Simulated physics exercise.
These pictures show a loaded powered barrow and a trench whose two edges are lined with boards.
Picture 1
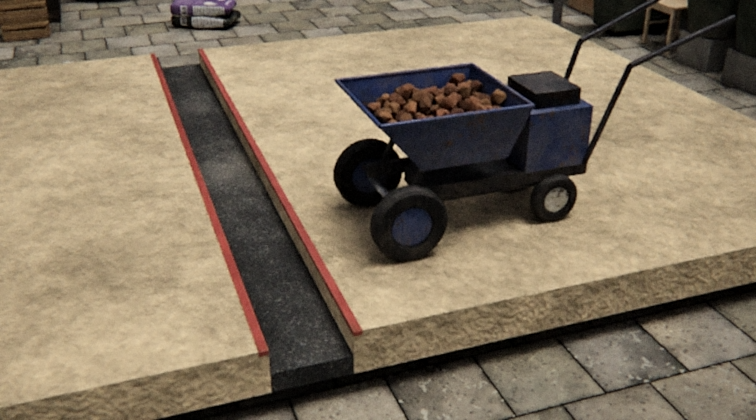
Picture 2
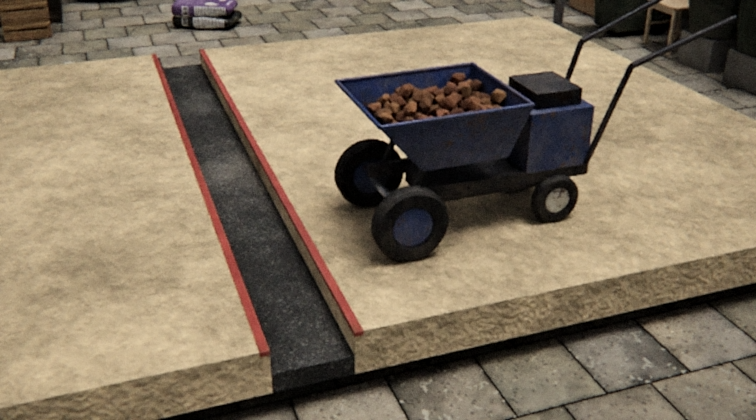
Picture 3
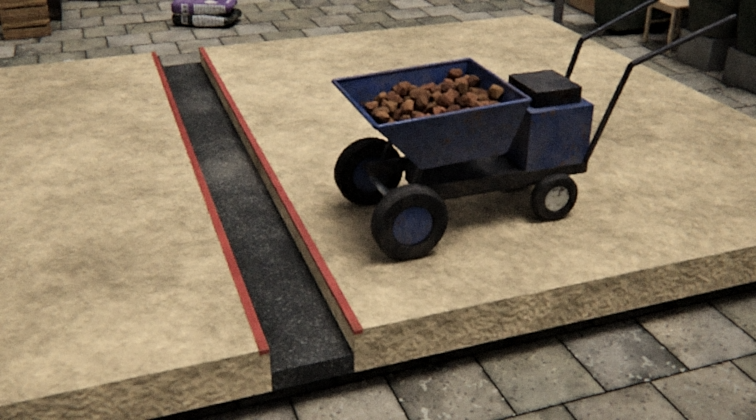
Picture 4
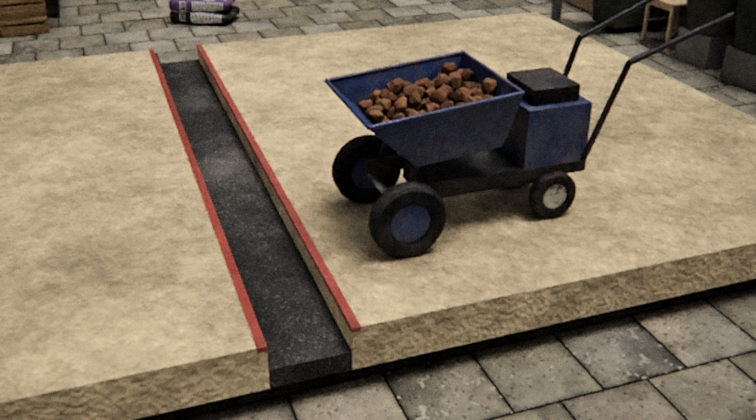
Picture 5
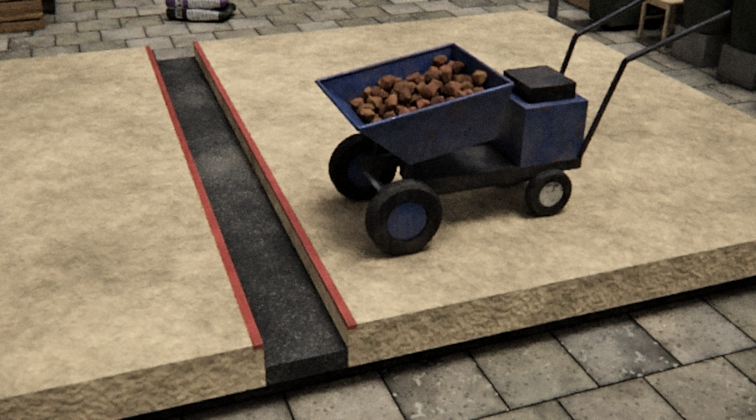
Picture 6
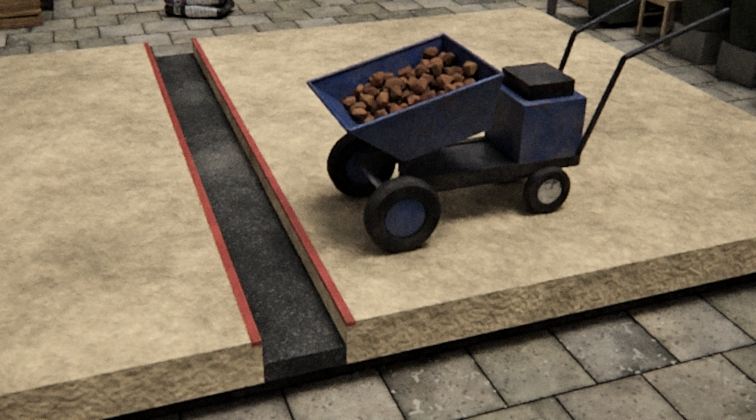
We see a blue powered barrow loaded with reddish-brown lumps standing to the right of a dark trench edged with red boards; its skip, level at first, slowly tilts a little toward the trench, the lumps still inside.
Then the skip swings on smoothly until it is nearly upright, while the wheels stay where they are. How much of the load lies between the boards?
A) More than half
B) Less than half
More than half.
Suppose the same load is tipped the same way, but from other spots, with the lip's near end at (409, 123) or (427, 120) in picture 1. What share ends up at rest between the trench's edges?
About 90 per cent, then about 80 per cent.
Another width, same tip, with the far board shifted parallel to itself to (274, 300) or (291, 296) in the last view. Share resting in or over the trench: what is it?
First one: 40 per cent; second one: 20 per cent.
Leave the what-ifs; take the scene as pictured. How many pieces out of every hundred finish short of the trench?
It works out to close to 0 per cent.
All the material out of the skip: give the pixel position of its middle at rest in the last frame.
Close to (246, 248).
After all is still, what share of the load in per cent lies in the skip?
I'd put it near 0 percent.
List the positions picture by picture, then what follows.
In the first frame, lip of the skip at (381, 127), level; top of the load at (455, 98), clay clods; first edge of the trench at (339, 298); far edge at (250, 315), the trench over half as wide as the skip, and shallow for its width.
In the second frame, lip of the skip at (380, 128), level; top of the load at (456, 103).
In the third frame, lip of the skip at (377, 128), tipped barely; top of the load at (453, 100).
In the fourth frame, lip of the skip at (369, 128), tipped barely; top of the load at (462, 95).
In the fifth frame, lip of the skip at (359, 129), tipped a little; top of the load at (452, 89).
In the sixth frame, lip of the skip at (349, 131), tipped a little; top of the load at (444, 82); first edge of the trench at (332, 288); far edge at (243, 306).
Soon after the last picture, skip tipped steeply; all in the skip.
A little later, skip tipped steeply; most in the skip; a small part in or heaped over the trench; a stray few beyond it; a small part falling.
Later still, skip tipped right over; a small part in the skip; about two thirds in or heaped over the trench; about a quarter beyond it.
At rest, skip tipped right over; most in or heaped over the trench; about a quarter beyond it.
